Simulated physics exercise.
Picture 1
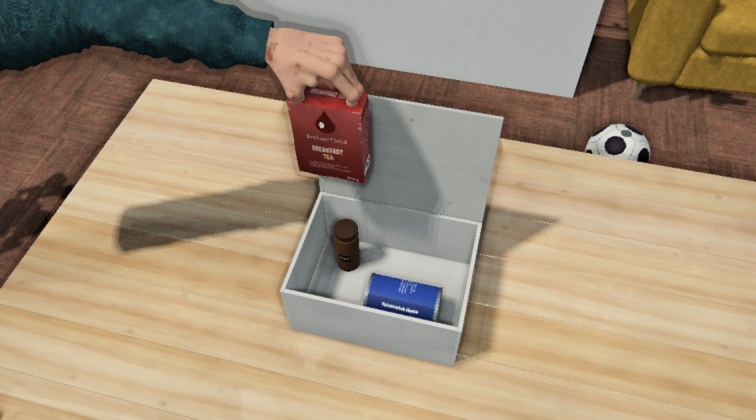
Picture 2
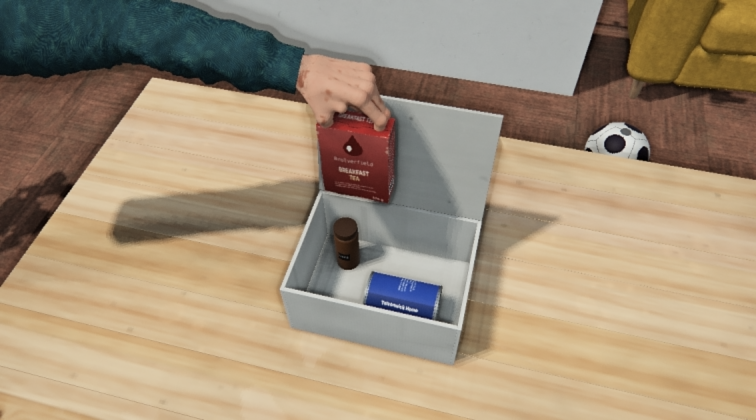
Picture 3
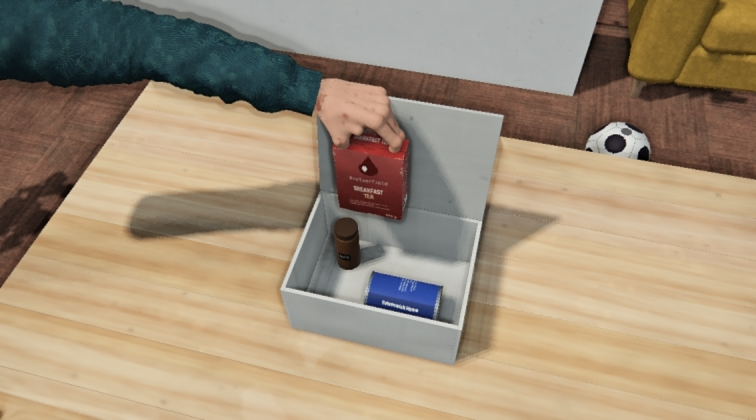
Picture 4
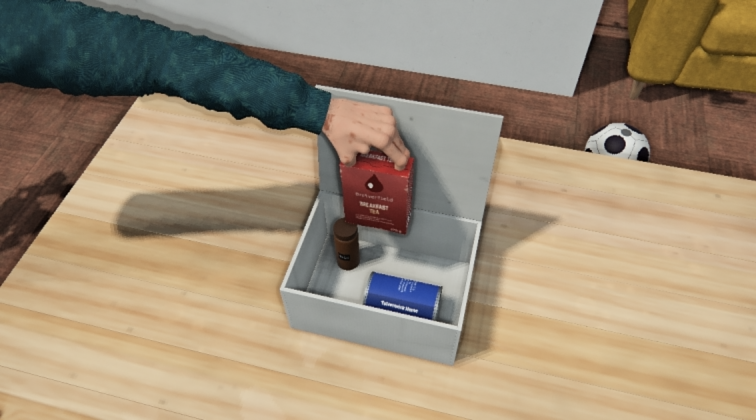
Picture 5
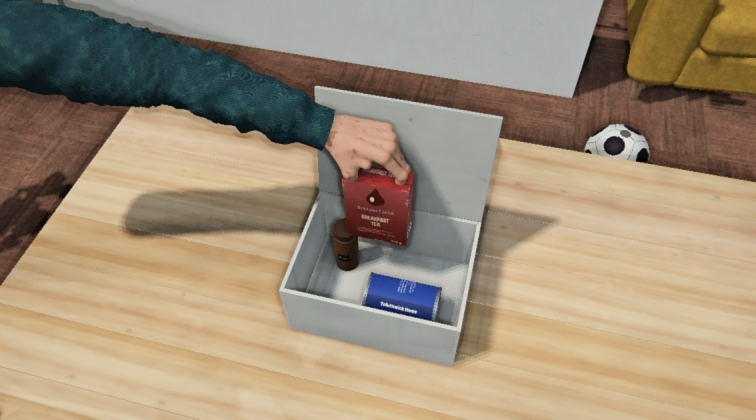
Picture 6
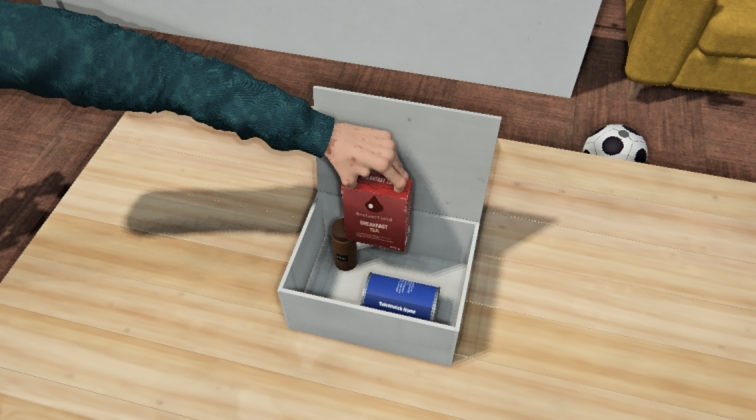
A hand holding a red packet of tea moved it to the right and lowered it into an open grey box, behind a brown shaker and a blue can that stayed where they were.
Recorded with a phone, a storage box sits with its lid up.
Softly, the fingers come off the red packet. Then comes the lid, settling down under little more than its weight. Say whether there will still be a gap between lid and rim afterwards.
There will be no gap.
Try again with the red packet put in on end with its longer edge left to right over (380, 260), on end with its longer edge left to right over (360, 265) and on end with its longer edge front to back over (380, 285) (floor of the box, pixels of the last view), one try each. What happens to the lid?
So, one: It drops fully; two: It drops fully; three: It remains raised.
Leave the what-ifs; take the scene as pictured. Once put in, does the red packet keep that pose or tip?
Well, it ends up skewed.
Then, 0.40 s on from there, red packet on its side near (420, 267).
Then, 1.50 s on from there, lid 66° above the rim; red packet on its side near (422, 269).
Then, 2.00 s on from there, lid 23° above the rim; red packet on its side near (422, 269).
In the end, lid shut; toppled in the box, red packet; the other 2 unmoved. At the end, from the last picture's camera, red packet near (422, 269).
